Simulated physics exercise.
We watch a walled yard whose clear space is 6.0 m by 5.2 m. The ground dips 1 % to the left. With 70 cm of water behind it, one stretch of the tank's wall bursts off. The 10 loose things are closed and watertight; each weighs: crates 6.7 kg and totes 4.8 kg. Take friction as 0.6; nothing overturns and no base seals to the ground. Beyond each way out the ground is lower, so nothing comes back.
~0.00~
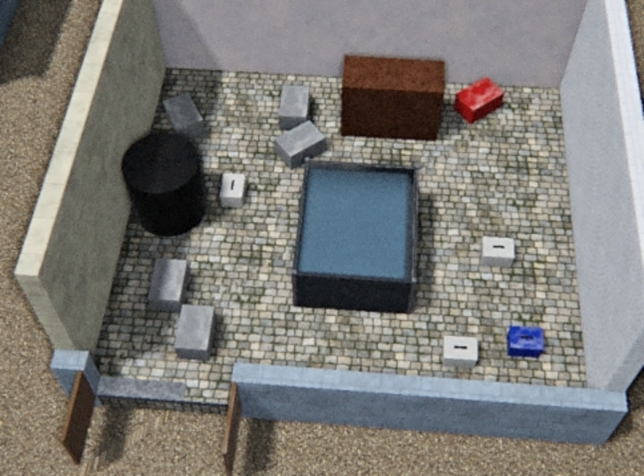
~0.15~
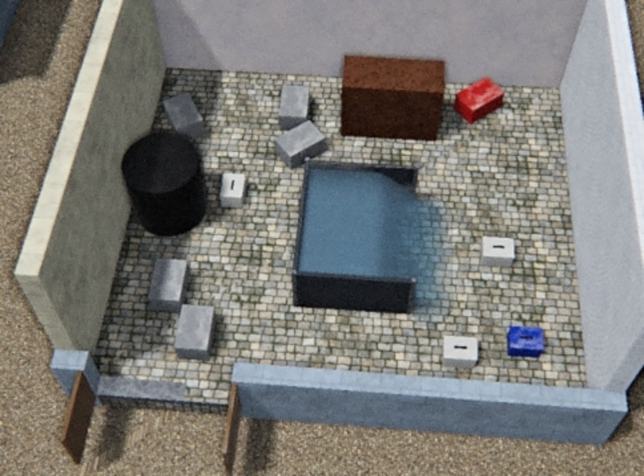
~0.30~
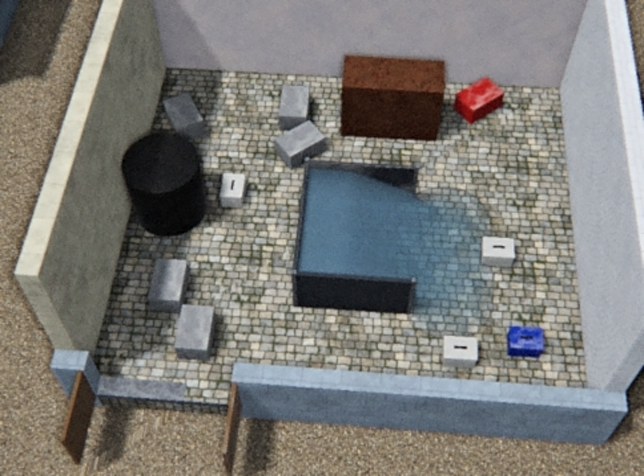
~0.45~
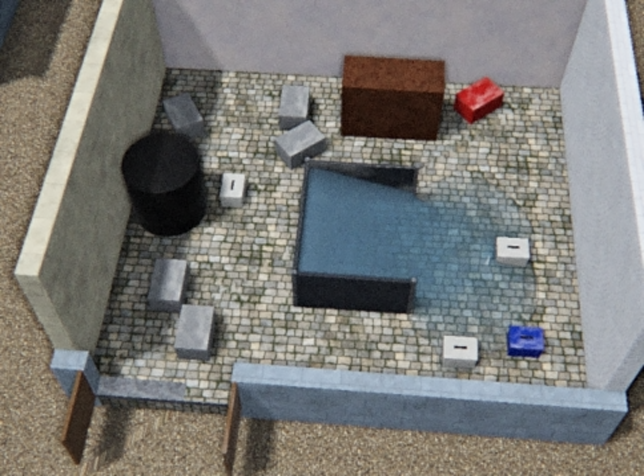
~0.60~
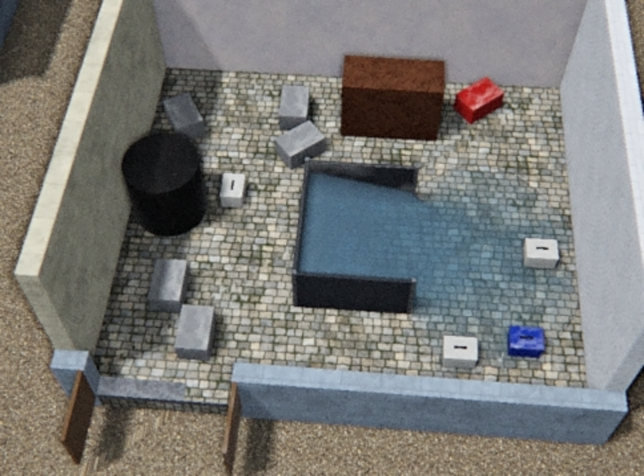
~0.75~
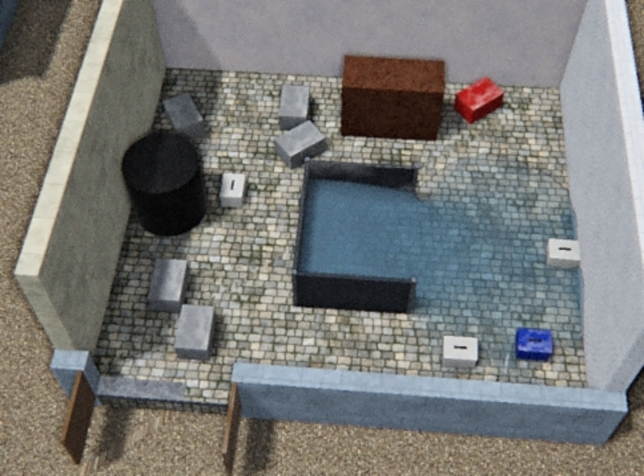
Water in a dark-walled tank at the middle of a walled, stone-paved yard pours out where the right side opens, spreading across the paving. It reaches a white box and pushes it rightward to the right wall, then nudges the blue box slightly right, while the red box stays put.
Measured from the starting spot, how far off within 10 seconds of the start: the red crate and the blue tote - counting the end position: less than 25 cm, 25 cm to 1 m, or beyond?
The red crate ends far away; the blue tote travels far.
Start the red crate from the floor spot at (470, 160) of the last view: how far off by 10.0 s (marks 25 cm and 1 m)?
It travels far.
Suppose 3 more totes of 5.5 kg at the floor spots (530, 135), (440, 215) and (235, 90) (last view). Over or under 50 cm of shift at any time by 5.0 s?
In turn: Over, past it, over.
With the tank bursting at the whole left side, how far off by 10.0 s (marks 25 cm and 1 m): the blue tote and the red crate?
In that case the blue tote barely shifts, the red crate travels far.
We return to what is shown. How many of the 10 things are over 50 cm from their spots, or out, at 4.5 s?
7 of them.
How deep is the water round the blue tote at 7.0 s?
Roughly 6 cm.
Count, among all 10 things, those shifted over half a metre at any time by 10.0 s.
10 of them.
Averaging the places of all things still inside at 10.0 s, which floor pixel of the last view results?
Around (223, 196).
After 2.0 s the red crate is near (480, 93), 0.0 m from its start, aground; the blue tote is near (525, 373), 0.6 m from its start, afloat; 0 of 10 are out; 2 afloat.
After 4.5 s the red crate is near (363, 75), 1.7 m from its start, afloat; the blue tote is near (143, 324), 4.7 m from its start, afloat; 0 of 10 are out; 4 afloat.
After 7.0 s the red crate is near (172, 103), 4.5 m from its start, afloat; the blue tote is near (132, 364), 4.8 m from its start, afloat; 0 of 10 are out; 8 afloat.
After 10.0 s the red crate is near (232, 181), 3.9 m from its start, afloat; the blue tote has gone out; 1 of 10 are out; 9 afloat.
